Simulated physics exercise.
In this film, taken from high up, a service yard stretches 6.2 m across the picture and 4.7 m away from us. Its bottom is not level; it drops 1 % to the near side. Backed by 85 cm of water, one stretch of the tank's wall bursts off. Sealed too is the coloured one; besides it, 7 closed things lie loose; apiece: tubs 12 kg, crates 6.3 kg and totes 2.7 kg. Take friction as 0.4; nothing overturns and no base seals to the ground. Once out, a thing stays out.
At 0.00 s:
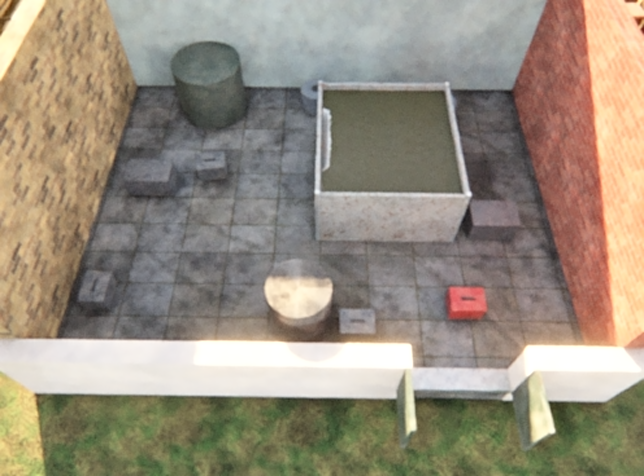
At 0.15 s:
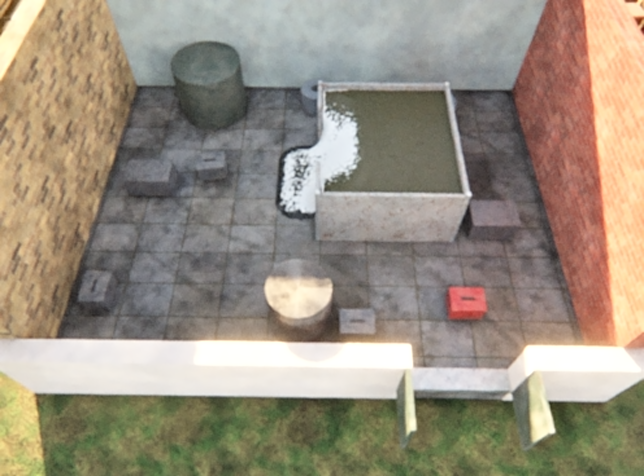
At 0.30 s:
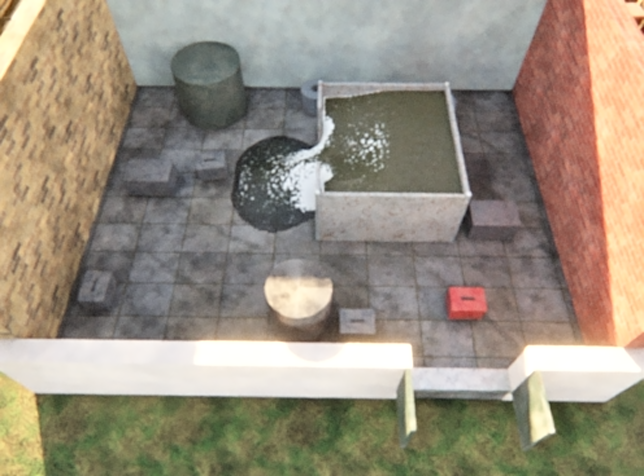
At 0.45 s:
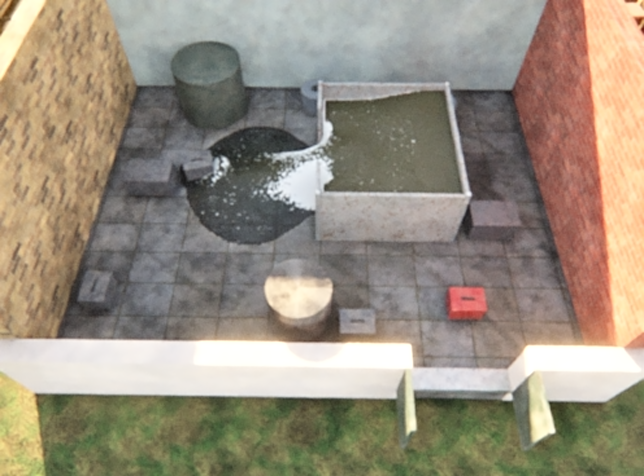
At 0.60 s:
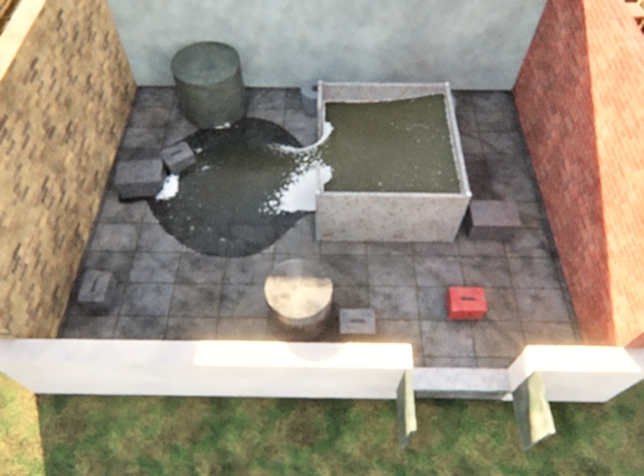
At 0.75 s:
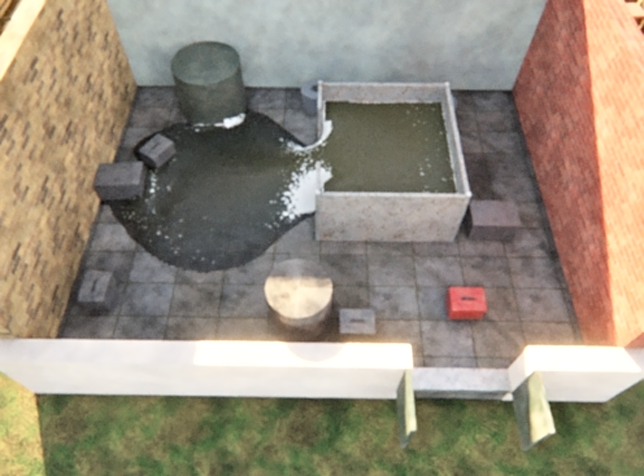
The clip opens on a walled, paved yard seen from high up, with a full tank, scattered boxes and a red tote. Water bursts through the tank's left wall in white foam, then spreads left as a widening dark pool, shifting two grey boxes leftward while the red tote stays still.
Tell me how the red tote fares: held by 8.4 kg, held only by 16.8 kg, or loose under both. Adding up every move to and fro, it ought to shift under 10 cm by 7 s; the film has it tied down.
The heavier one is needed.
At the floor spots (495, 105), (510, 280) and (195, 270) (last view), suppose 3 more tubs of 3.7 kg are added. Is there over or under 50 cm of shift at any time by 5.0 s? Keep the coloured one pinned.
In that order: Not as far, then not as far, then farther.
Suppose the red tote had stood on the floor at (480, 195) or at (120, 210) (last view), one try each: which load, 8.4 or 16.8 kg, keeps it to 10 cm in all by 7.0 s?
In turn: The lighter suffices; both fail.
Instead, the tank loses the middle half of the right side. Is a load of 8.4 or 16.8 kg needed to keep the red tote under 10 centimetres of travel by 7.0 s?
With that failure, no mass keeps it.
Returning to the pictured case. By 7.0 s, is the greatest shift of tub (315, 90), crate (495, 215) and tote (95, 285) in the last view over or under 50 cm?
Well, they come out not exceeding it, not exceeding it and exceeding it, in that order.
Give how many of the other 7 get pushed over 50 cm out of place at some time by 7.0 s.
By my count, 4.
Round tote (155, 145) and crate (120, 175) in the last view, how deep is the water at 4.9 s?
Around 15 cm and 24 cm.
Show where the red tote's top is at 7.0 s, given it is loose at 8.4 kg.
About pixel (514, 274).
After 1.4 s the red tote would be 0 cm from its start with 8.4 kg and 0 cm from its start with 16.8 kg; 0 cm of water round it then.
After 3.1 s the red tote would be 0 cm from its start with 8.4 kg and 0 cm from its start with 16.8 kg; 0 cm of water round it then.
After 4.9 s the red tote would be 1 cm from its start with 8.4 kg and 0 cm from its start with 16.8 kg; 3 cm of water round it then.
After 7.0 s the red tote would be 68 cm from its start with 8.4 kg and 0 cm from its start with 16.8 kg; 4 cm of water round it then.
